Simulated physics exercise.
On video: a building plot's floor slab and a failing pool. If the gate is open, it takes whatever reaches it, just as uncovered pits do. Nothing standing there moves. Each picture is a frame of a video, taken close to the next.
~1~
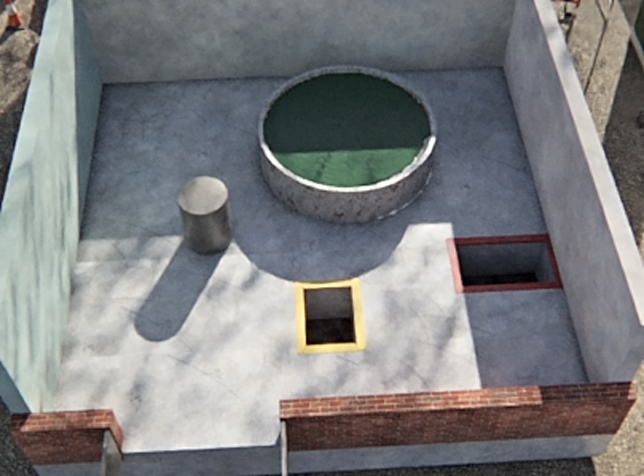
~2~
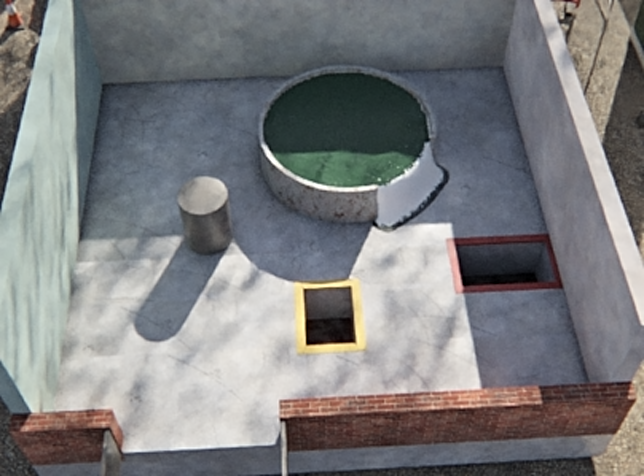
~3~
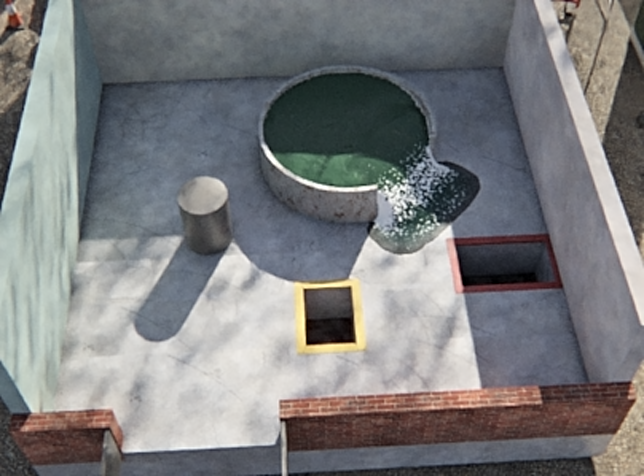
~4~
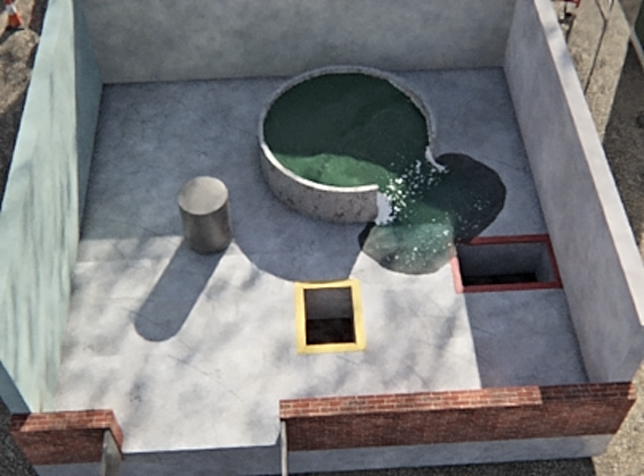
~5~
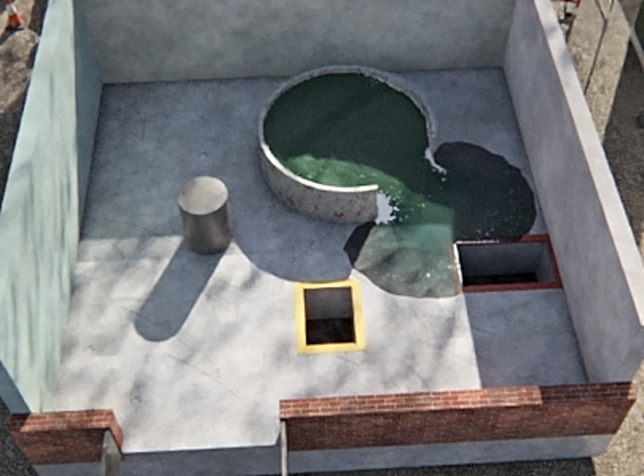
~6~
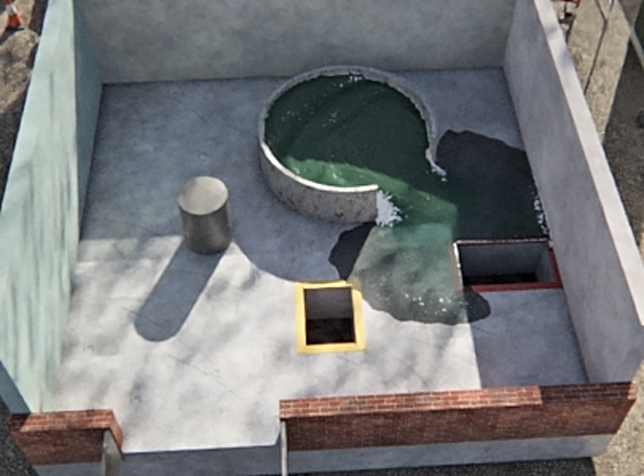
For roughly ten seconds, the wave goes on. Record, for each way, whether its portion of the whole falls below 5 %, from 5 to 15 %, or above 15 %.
The gate carries off next to nothing - beneath five per cent, the red pit carries off plenty - exceeding fifteen per cent, the yellow pit carries off next to nothing - beneath five per cent.
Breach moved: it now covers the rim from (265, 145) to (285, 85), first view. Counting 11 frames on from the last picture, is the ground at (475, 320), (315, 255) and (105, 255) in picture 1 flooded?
Unsoaked, then unsoaked, then soaked.
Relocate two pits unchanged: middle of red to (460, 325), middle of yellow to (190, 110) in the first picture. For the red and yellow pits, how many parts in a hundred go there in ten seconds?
Red 40 %; yellow 2 %.
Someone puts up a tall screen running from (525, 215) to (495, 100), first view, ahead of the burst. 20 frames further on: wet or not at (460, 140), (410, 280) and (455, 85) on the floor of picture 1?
Going one after another, I'd say reached by the flood, then reached by the flood, then reached by the flood.
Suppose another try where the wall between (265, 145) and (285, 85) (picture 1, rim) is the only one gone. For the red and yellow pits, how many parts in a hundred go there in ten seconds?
In percent: Red 2, yellow 2.
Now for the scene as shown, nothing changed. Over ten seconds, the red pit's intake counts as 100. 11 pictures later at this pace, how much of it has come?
Share at that point: Close to 35 in a hundred.
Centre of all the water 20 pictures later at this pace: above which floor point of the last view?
I'd point to (388, 193).
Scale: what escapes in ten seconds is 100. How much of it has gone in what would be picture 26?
Roughly 50 %.
A moment on, water covers 20 % of the floor; the gate 0 %, the red pit 9 %, the yellow pit 0 %.
Next, water covers 25 % of the floor; the gate 0 %, the red pit 20 %, the yellow pit 0 %.
Then, water covers 35 % of the floor; the gate 0 %, the red pit 32 %, the yellow pit 0 %.
Later, water covers 50 % of the floor; the gate 0 %, the red pit 48 %, the yellow pit 1 %.
In the end, water covers 60 % of the floor; the gate 1 %, the red pit 60 %, the yellow pit 1 %.
